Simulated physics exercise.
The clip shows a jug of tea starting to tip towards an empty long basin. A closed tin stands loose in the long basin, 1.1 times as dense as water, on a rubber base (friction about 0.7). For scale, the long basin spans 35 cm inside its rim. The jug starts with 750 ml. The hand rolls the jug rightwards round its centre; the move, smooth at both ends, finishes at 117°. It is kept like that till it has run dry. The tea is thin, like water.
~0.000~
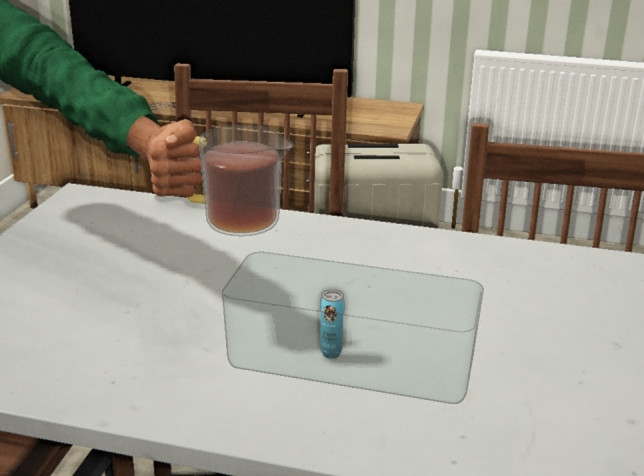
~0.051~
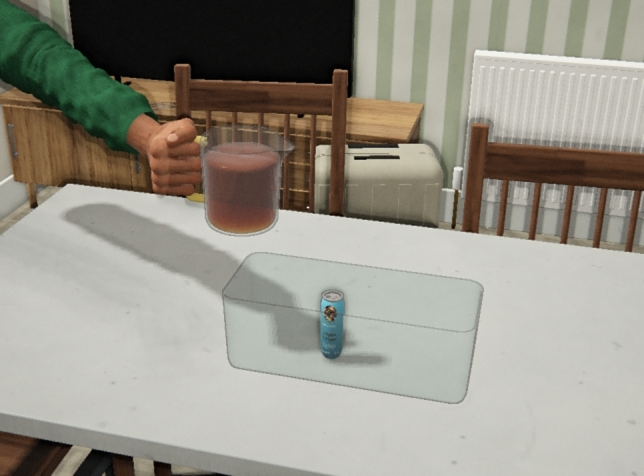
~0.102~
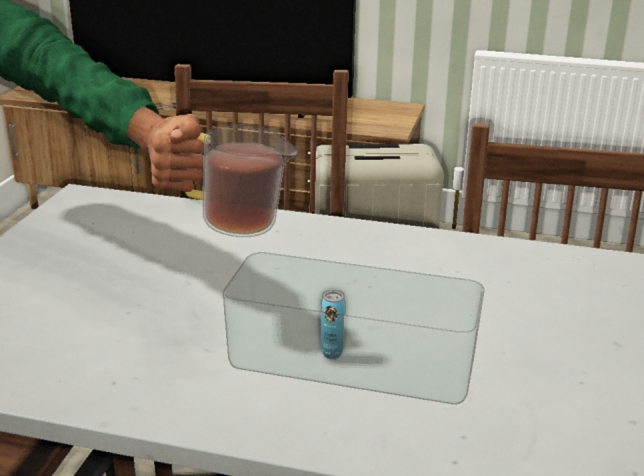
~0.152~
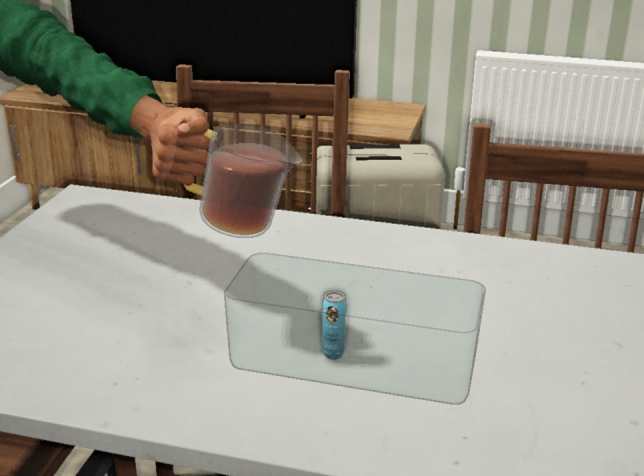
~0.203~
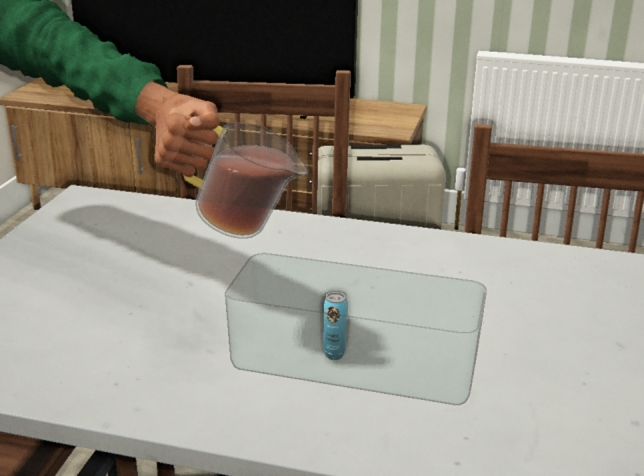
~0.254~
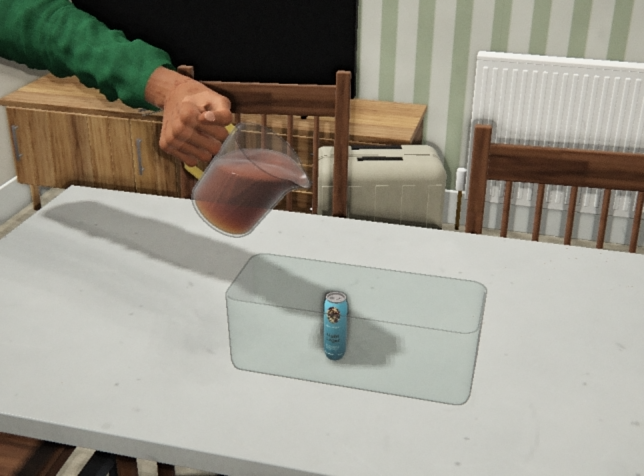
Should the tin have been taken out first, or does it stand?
The tin topples.
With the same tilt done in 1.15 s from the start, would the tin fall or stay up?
The tin falls.
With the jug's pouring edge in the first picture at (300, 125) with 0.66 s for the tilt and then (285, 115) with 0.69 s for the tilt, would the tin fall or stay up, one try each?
First it topples; then it goes over.
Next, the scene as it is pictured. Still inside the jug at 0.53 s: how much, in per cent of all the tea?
About 50 per cent.
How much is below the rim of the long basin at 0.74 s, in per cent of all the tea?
Near 84 in a hundred.
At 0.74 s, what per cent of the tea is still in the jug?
Near 7 in a hundred.
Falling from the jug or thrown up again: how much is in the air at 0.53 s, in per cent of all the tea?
About 28 per cent.
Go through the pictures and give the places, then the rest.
In the first frame, it leans 0°; its right rim is at (293, 146); the tea meets the walls at (207, 149) and (279, 157); the long basin's rim runs from (236, 274) to (479, 308); the tin's top is at (333, 299).
In the second frame, it leans 2°; its right rim is at (294, 148); the tea meets the walls at (207, 149) and (279, 158).
In the third frame, it leans 6°; its right rim is at (298, 153); the tea meets the walls at (211, 149) and (282, 160).
In the fourth frame, it leans 14°; its right rim is at (304, 161); the tea meets the walls at (214, 151) and (289, 164).
In the fifth frame, it leans 24°; its right rim is at (308, 173); the tea meets the walls at (214, 160) and (297, 167).
In the sixth frame, it leans 36°; its right rim is at (311, 187); the tea meets the walls at (209, 168) and (307, 174).
By 0.53 s the tilt is 104° and 50 per cent is still to pour; the tin stands where it began.
By 0.74 s the tilt is 117° and 7 per cent is still to pour; the tin stands 3 cm from where it began.
By 0.95 s the tilt is 117° and 0 per cent is still to pour; the tin lies on its side.
By 1.18 s the tilt is 117° and 0 per cent is still to pour; the tin lies on its side.
At rest the tin lies on its side.
